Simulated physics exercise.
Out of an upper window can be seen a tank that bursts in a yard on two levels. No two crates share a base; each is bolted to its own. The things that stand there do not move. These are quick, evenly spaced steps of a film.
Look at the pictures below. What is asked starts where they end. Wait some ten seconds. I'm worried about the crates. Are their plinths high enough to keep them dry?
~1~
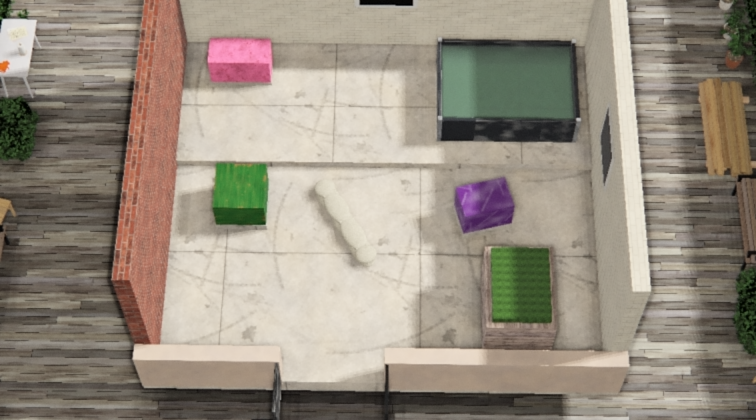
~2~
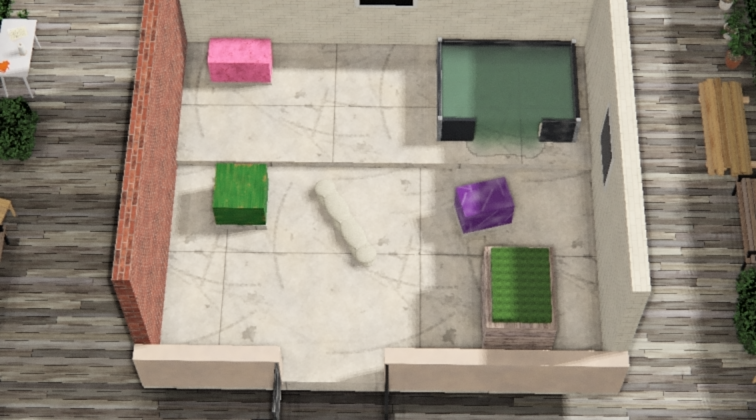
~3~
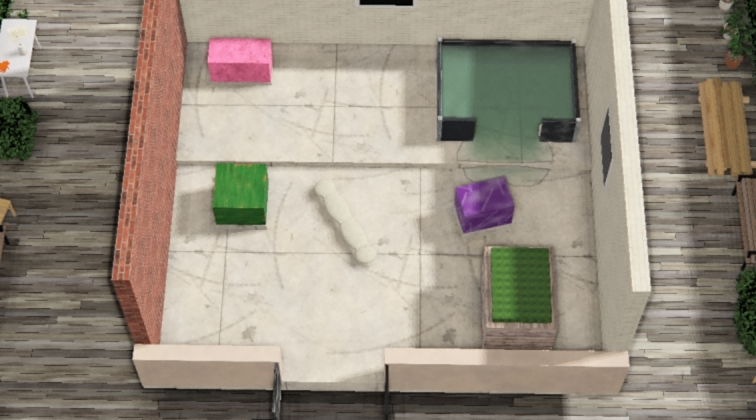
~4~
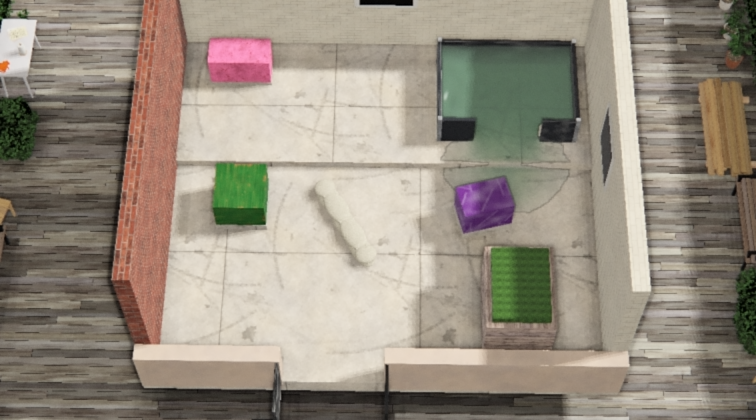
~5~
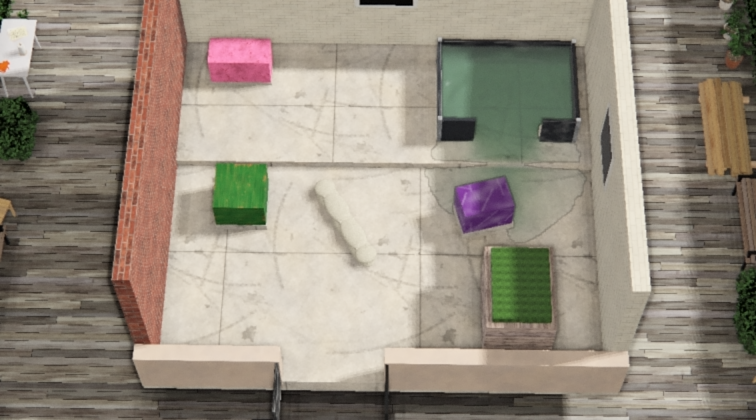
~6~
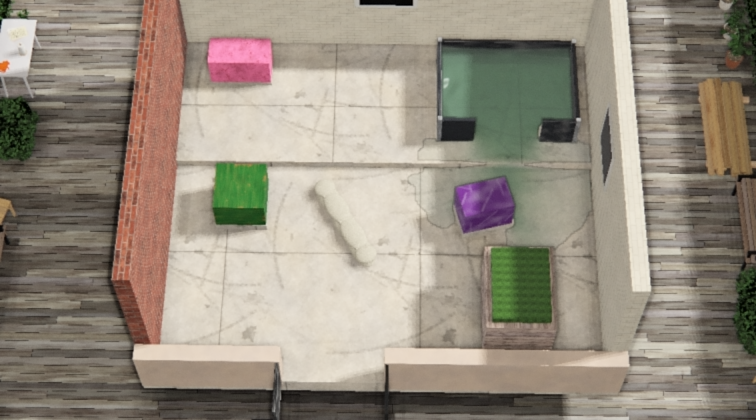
Green crate: Dry, purple crate: Wet, pink crate: Dry.
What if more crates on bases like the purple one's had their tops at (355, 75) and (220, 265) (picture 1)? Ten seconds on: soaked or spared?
So, the first one stays clear of it, and the next one stays clear of it.
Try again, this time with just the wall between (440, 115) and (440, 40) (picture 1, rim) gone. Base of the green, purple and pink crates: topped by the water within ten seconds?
Result: Green crate is swamped; purple crate is not reached; pink crate is swamped.
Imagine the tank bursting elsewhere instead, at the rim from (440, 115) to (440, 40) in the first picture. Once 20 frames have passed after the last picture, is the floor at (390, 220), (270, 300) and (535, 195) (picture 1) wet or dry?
Spot one: Reached by the flood. Spot two: Reached by the flood. Spot three: Spared by the leak.
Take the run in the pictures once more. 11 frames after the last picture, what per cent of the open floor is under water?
That should be about 30 %.
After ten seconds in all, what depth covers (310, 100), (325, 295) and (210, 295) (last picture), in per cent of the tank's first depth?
In order: 0, 8, 12 %.
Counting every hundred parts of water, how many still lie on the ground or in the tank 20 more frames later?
Estimate: 100 %.
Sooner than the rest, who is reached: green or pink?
That one is the green-painted one.
A moment on, water covers 20 % of the floor; the green crate not reached, the purple crate water round its plinth, the pink crate not reached.
Next, water covers 30 % of the floor; the green crate not reached, the purple crate water round its plinth, the pink crate not reached.
Then, water covers 40 % of the floor; the green crate water round its plinth, the purple crate water round its plinth, the pink crate not reached.
Later, water covers 60 % of the floor; the green crate water round its plinth, the purple crate water round its plinth, the pink crate not reached.
In the end, water covers 65 % of the floor; the green crate stayed above the water, the purple crate was topped, the pink crate stayed above the water.
